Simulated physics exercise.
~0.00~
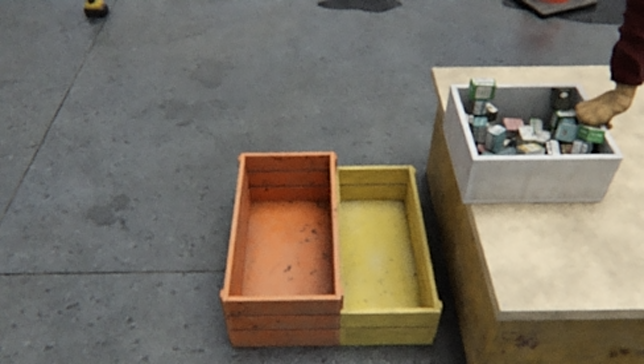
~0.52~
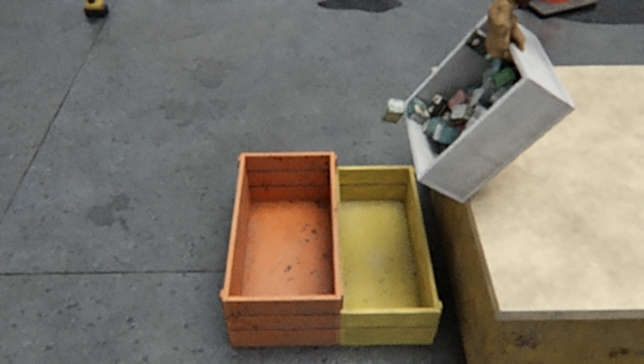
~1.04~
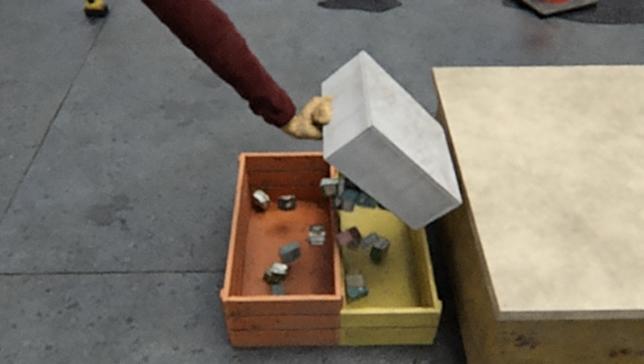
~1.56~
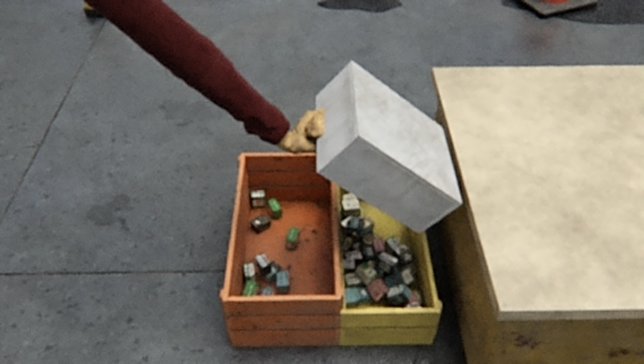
A white box full of small cartons was lifted off the bench by a gloved hand and tipped over two joined tubs, spilling its load until most of the cartons lay heaped in the yellow tub and fewer were scattered in the orange one.
